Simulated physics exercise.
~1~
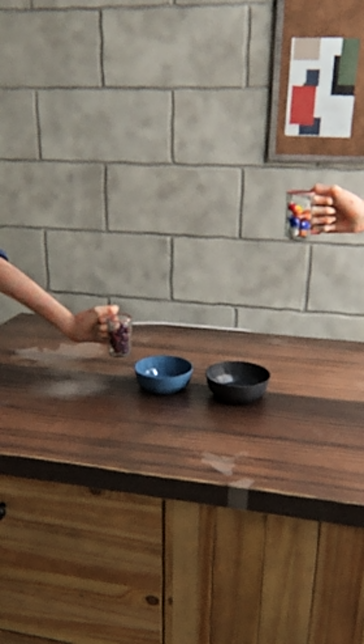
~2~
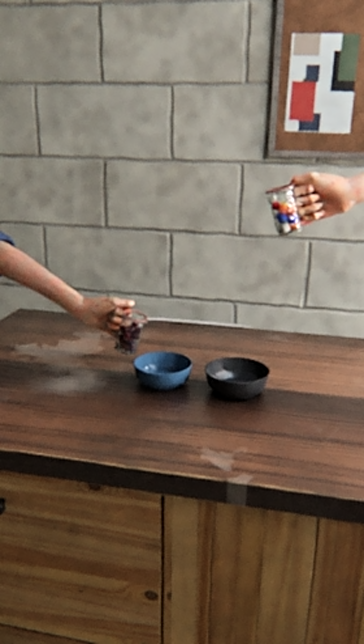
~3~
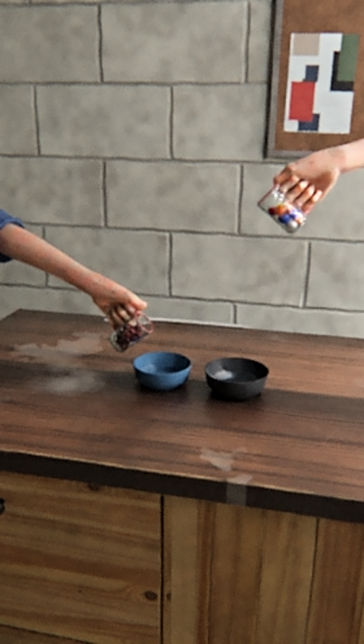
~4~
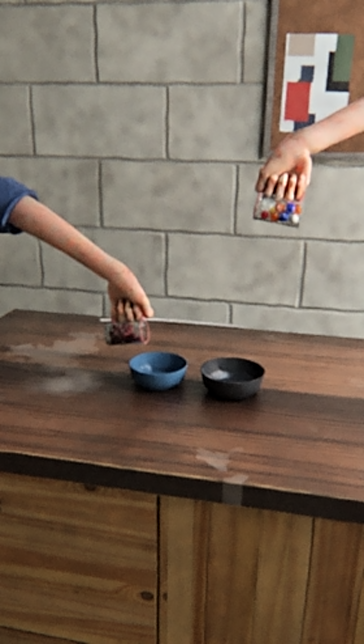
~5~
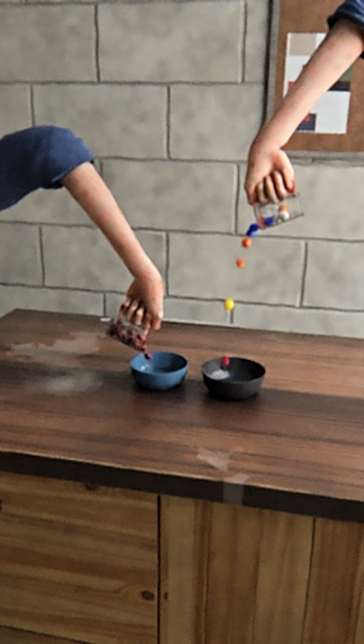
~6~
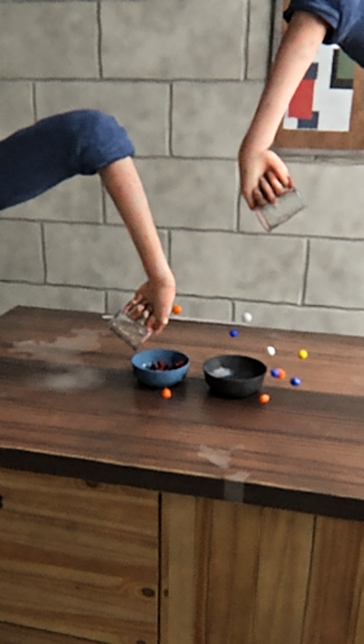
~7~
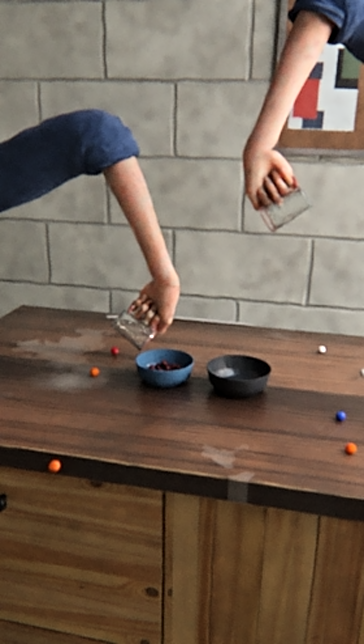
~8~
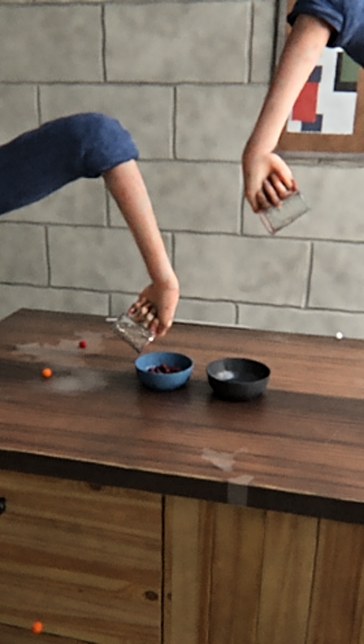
In this clip, two hands tip clear cups over bowls on a wooden table; the left hand, held low, empties small dark pieces into the blue bowl, while the right pours colorful balls from higher up toward the black bowl, and they bounce out and scatter across the table.
